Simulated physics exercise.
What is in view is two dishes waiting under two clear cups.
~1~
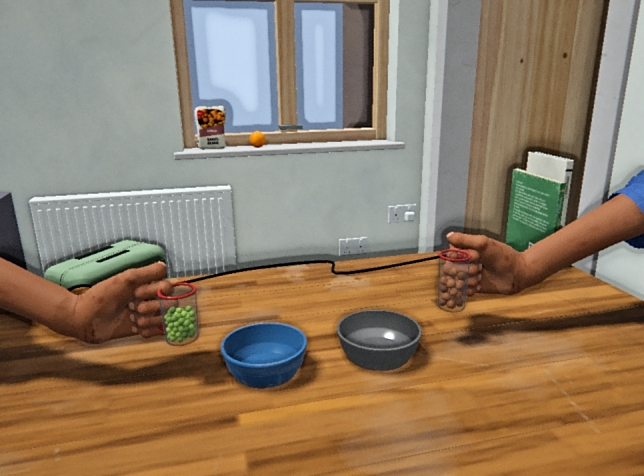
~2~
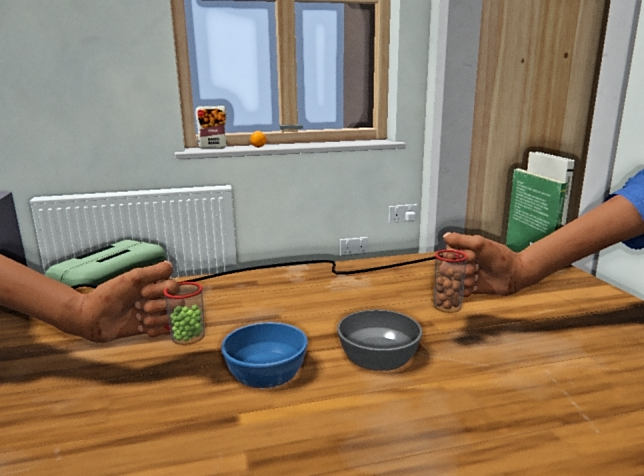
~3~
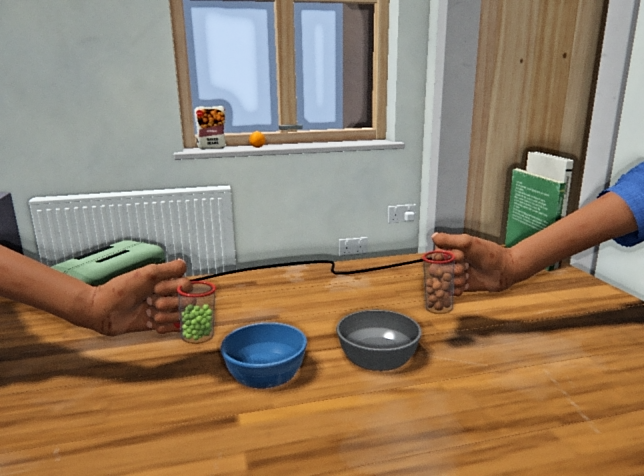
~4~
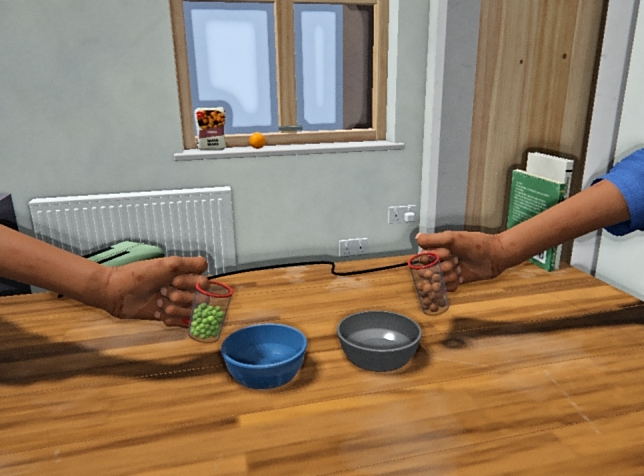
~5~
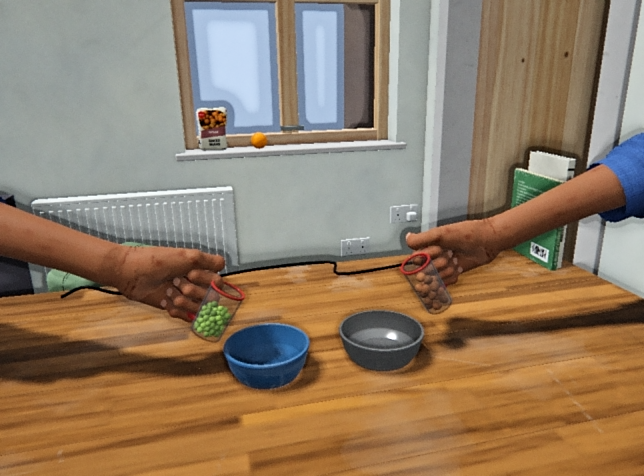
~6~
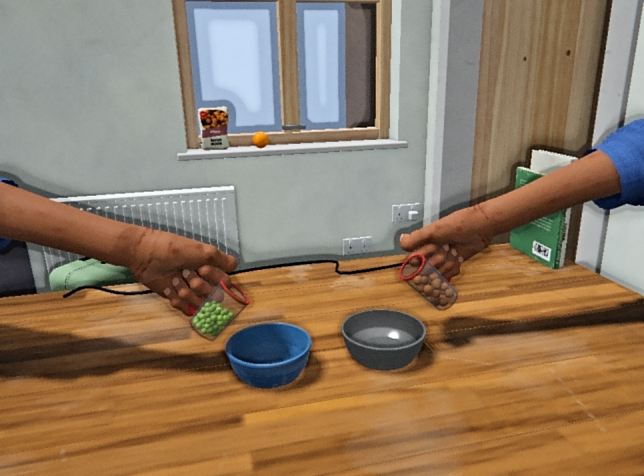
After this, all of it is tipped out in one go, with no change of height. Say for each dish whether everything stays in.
Lab note: Left dish contained all; right dish contained all.
Then, 0.21 s after the last picture, left, all still in the cup; right, all still in the cup.
Then, 0.49 s after the last picture, left, all still in the cup; right, all still in the cup.
Then, 0.78 s after the last picture, left, most still in the cup, a small part in the dish, a small part in the air; right, nearly all still in the cup, a small part in the air.
At rest, left, all in the dish, none outside the dish; right, all in the dish, none outside the dish.
